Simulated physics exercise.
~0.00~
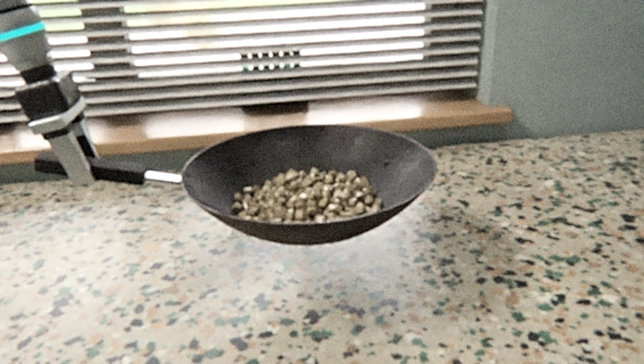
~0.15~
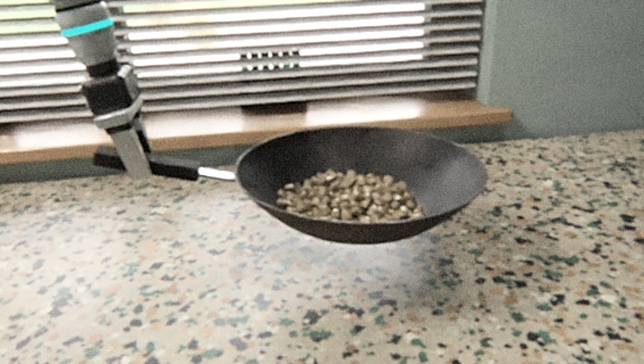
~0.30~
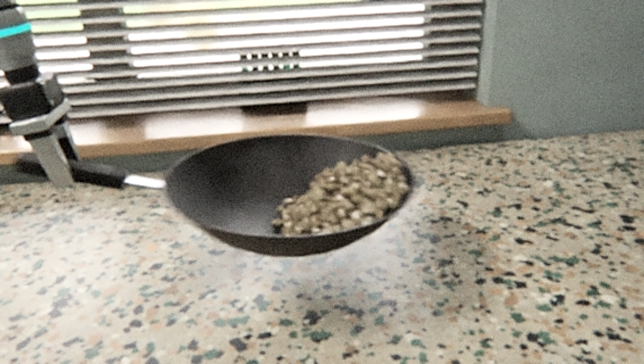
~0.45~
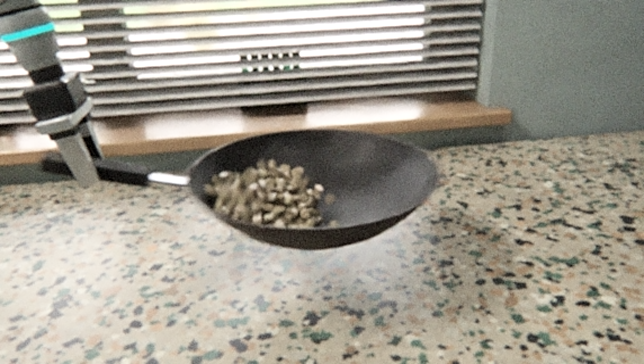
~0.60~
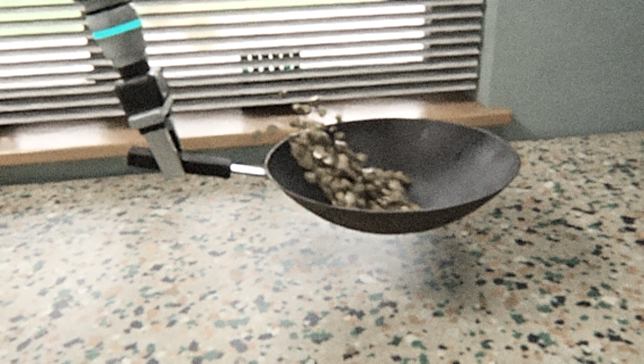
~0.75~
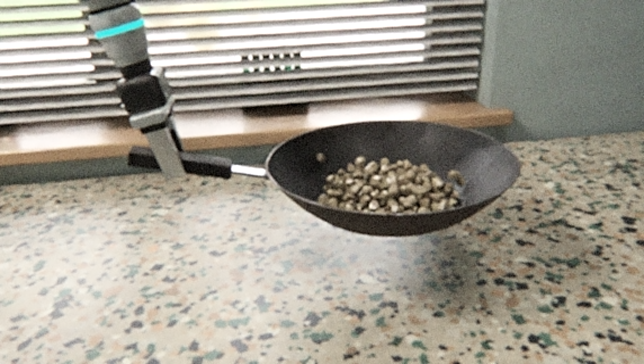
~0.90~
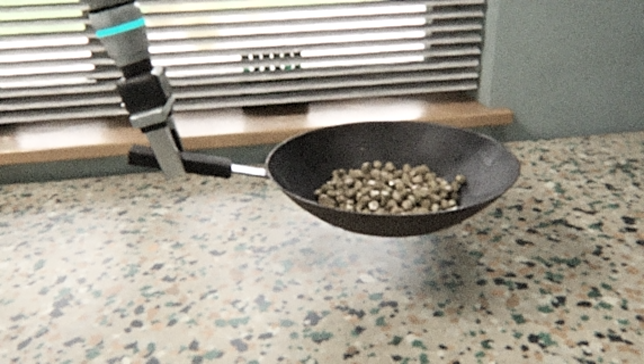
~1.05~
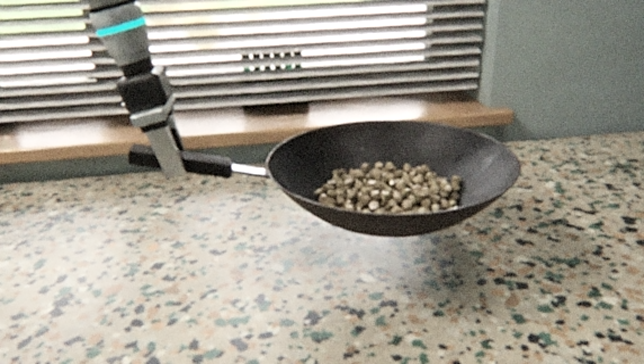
Above a speckled counter, a robot arm shakes pebbles in a dark wok, then holds still.
